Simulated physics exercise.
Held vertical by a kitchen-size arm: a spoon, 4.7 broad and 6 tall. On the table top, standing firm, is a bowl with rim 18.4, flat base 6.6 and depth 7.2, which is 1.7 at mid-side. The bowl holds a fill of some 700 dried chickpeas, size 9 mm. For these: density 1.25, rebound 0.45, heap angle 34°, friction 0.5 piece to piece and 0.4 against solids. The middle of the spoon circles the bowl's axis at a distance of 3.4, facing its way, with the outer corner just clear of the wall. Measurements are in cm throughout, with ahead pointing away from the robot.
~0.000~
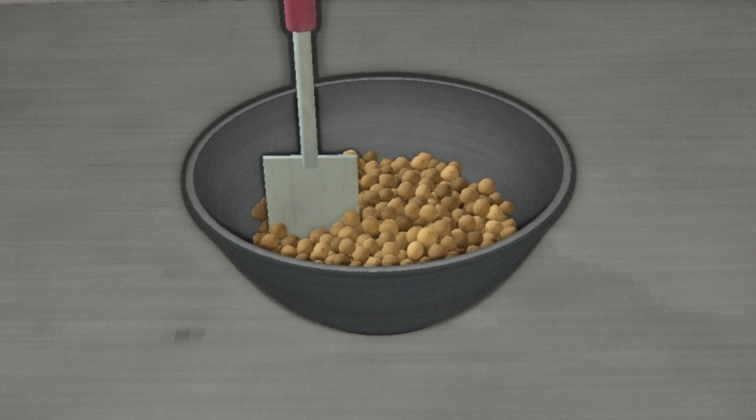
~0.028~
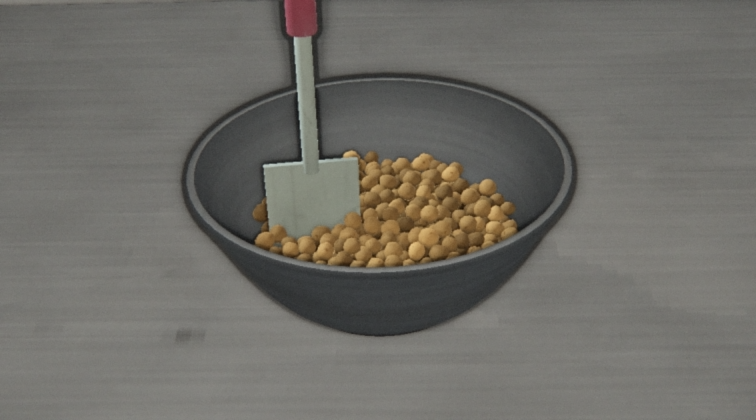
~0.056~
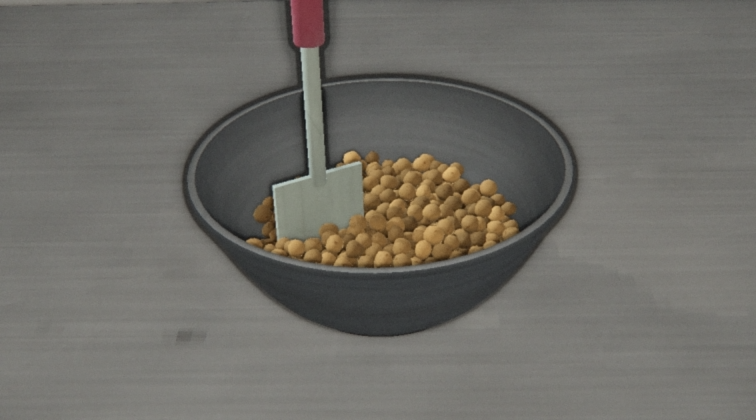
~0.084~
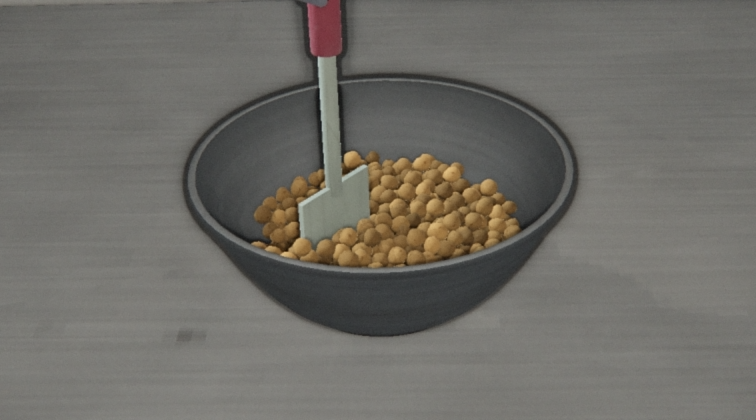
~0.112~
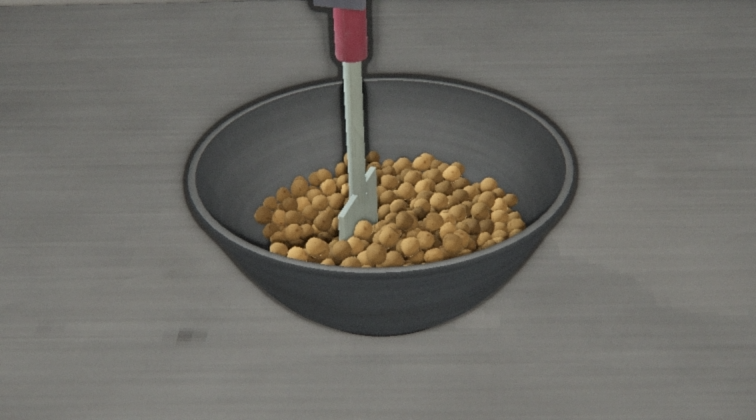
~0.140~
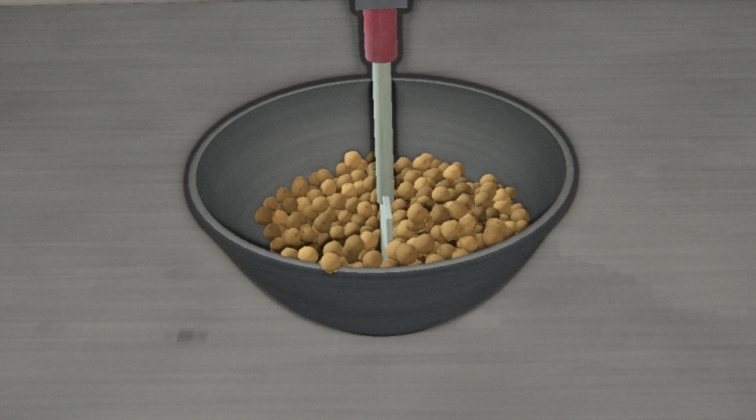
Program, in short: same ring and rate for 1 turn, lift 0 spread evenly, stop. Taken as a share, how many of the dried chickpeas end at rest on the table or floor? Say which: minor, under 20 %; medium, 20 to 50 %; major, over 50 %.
That would be a minor share.
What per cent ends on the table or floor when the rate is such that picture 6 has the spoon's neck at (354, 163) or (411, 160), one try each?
Near 5 in a hundred for the first and near 20 in a hundred for the second.
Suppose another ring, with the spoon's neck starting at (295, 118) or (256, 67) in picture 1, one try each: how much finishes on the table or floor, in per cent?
Some 15 and 0 per cent.
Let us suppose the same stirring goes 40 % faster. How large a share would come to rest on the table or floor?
My guess is about 30 per cent.
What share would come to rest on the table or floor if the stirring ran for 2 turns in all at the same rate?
I'd expect around 15 per cent.
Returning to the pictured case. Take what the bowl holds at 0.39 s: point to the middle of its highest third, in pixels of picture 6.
Near (324, 137).
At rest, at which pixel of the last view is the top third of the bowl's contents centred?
Near (311, 246).
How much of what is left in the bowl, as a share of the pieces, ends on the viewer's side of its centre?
Roughly 60 percent of it.
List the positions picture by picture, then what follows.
The first frame shows spoon neck at (308, 130), 0° round; upper third of the load around (393, 222), from x 260 to 510, top at y 160; 698 in the bowl.
The second frame shows spoon neck at (309, 136), 8° round; upper third of the load around (390, 228), from x 260 to 510, top at y 160.
The third frame shows spoon neck at (316, 148), 28° round; upper third of the load around (388, 236), from x 255 to 510, top at y 160.
The fourth frame shows spoon neck at (333, 158), 51° round; upper third of the load around (389, 239), from x 255 to 515, top at y 160.
The fifth frame shows spoon neck at (357, 164), 73° round; upper third of the load around (409, 240), from x 265 to 515, top at y 160.
The sixth frame shows spoon neck at (385, 165), 95° round; upper third of the load around (428, 235), from x 265 to 520, top at y 160; 697 in the bowl, 1 in flight or on the tool.
After 0.27 s, 195° round, highest piece 10 above the table; 683 in the bowl, 1 on the table or floor, 14 in flight or on the tool.
After 0.39 s, 294° round, highest piece 9 above the table; 659 in the bowl, 22 on the table or floor, 17 in flight or on the tool.
After 0.65 s, 0° round, highest piece 7 above the table; 628 in the bowl, 70 on the table or floor.
After 1.35 s, 0° round, highest piece 7 above the table; 628 in the bowl, 70 on the table or floor.
At rest, 628 in the bowl, 70 on the table or floor. That is 10 % on the table or floor.
